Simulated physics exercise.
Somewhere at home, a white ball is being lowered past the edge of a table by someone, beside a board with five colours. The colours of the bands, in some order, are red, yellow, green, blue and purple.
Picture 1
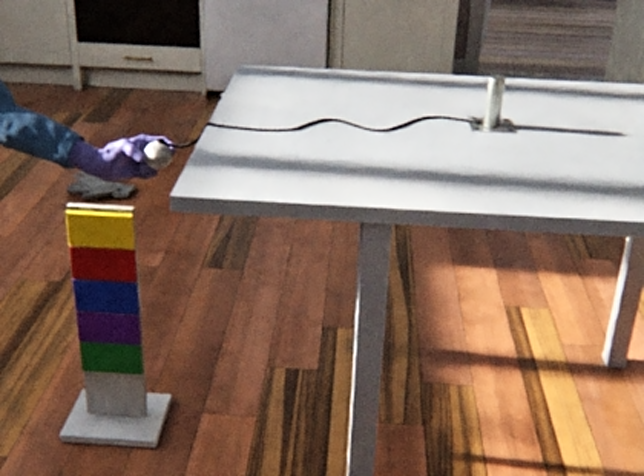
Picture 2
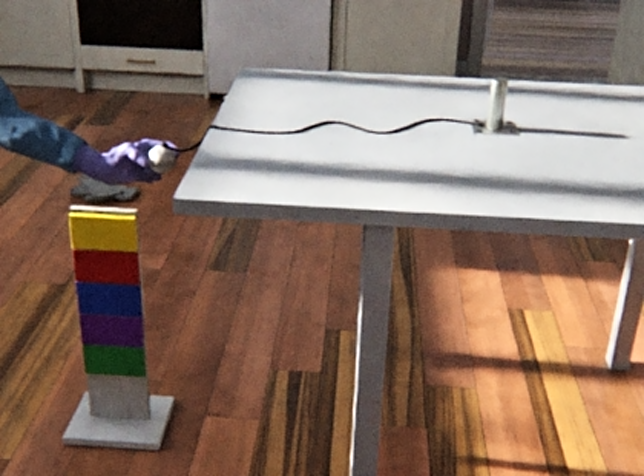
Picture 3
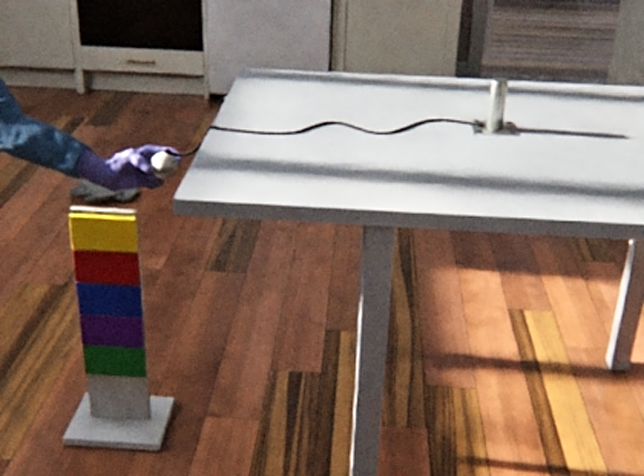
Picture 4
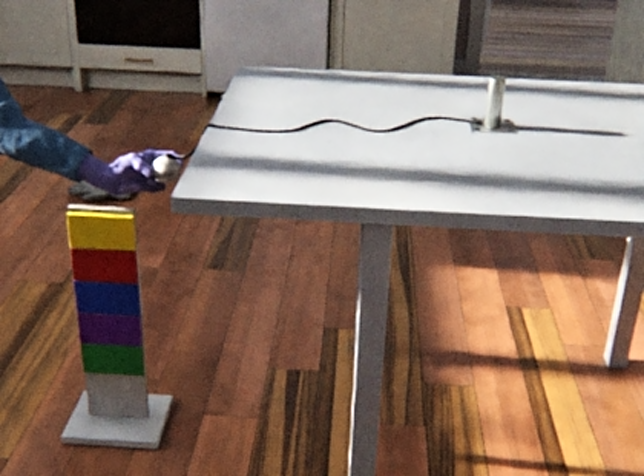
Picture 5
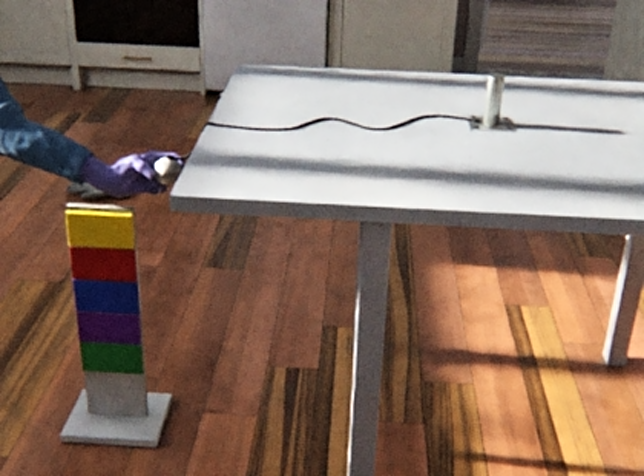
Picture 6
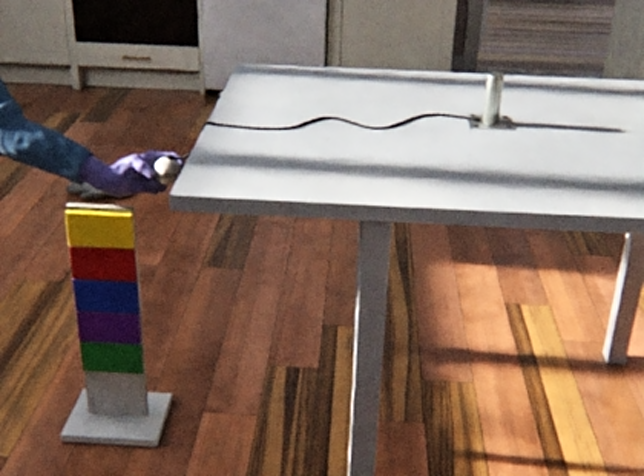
In a home, a purple-gloved hand holding a white ball beside a wavy dark cord on a table, shifting only slightly.
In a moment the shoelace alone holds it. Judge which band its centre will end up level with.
I would say yellow.
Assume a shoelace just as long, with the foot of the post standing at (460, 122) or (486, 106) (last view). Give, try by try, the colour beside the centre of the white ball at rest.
Try one - red; try two - yellow.
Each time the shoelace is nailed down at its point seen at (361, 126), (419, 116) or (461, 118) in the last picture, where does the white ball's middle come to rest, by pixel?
Respectively (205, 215), (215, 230) and (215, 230).
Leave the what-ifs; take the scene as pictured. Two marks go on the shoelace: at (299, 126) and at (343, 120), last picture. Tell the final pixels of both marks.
First: (258, 120). Second: (314, 120).
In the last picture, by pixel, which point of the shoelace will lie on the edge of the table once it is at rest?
The spot located at (252, 128) in the last picture.
Soon after, ball near (231, 228); level with yellow.
Then, ball near (203, 234); level with yellow.
At rest, ball near (214, 234); level with yellow. At yellow.
